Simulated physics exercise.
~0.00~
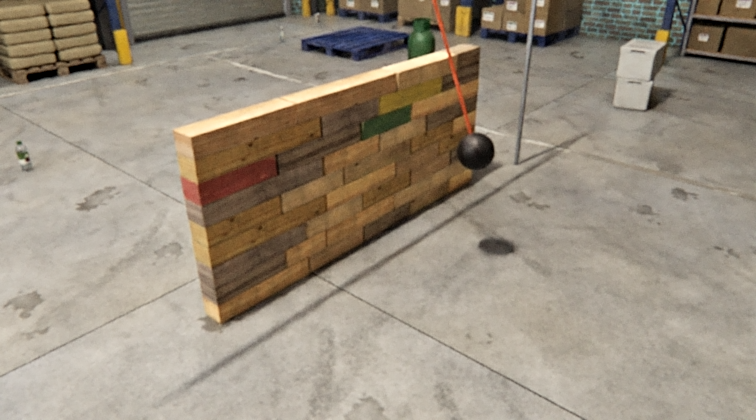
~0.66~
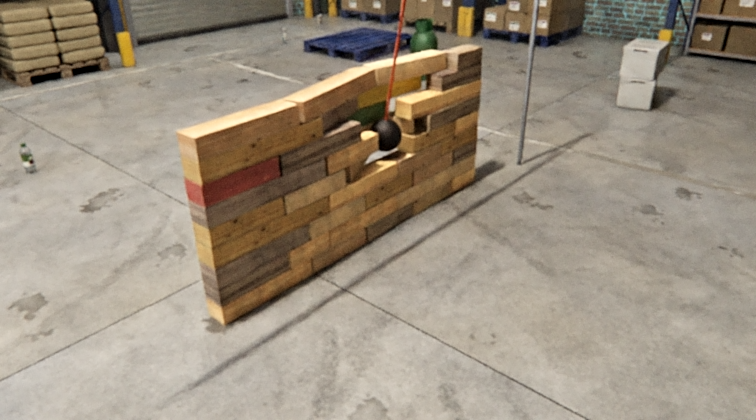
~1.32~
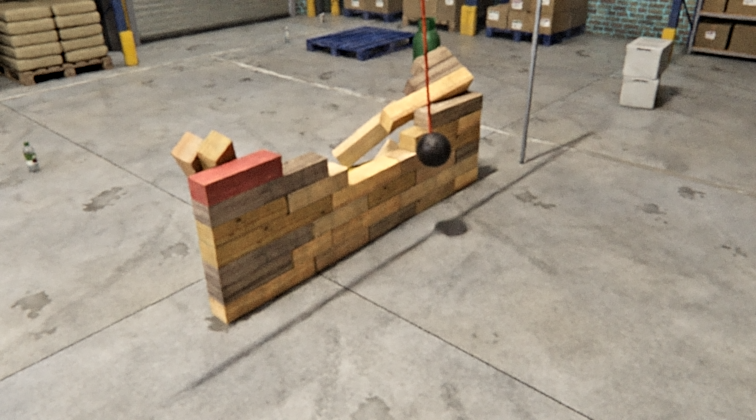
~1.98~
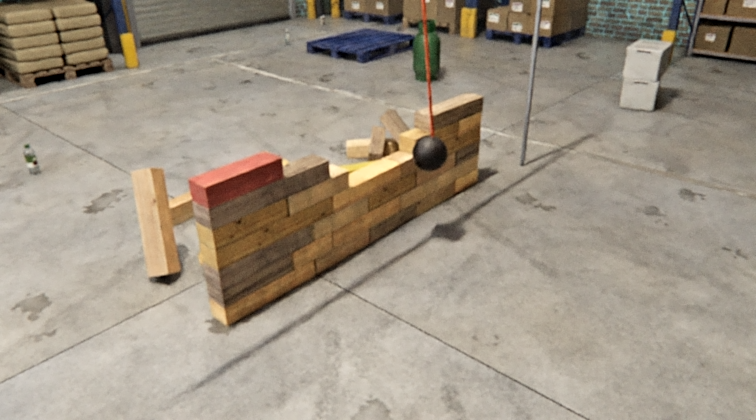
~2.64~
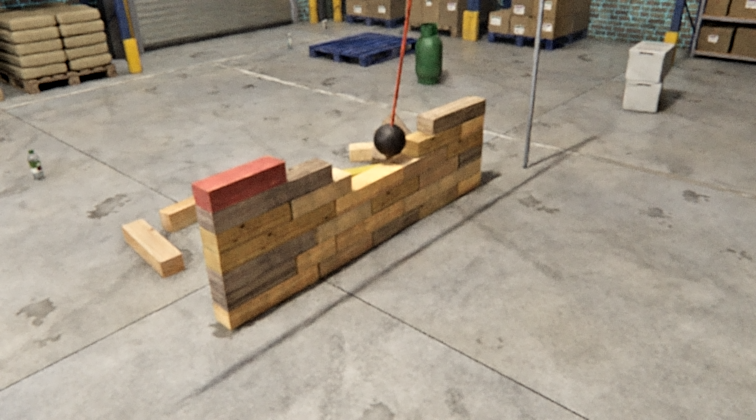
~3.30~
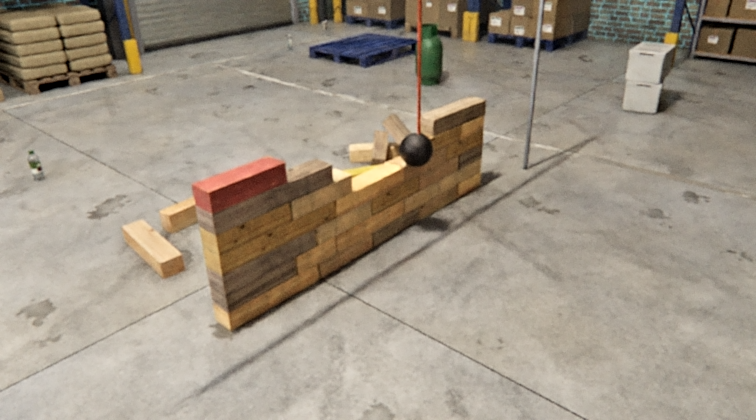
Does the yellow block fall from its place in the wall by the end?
Yes, the yellow block falls when the ball breaks through the upper part of the wall, and it ends up lying on its side.
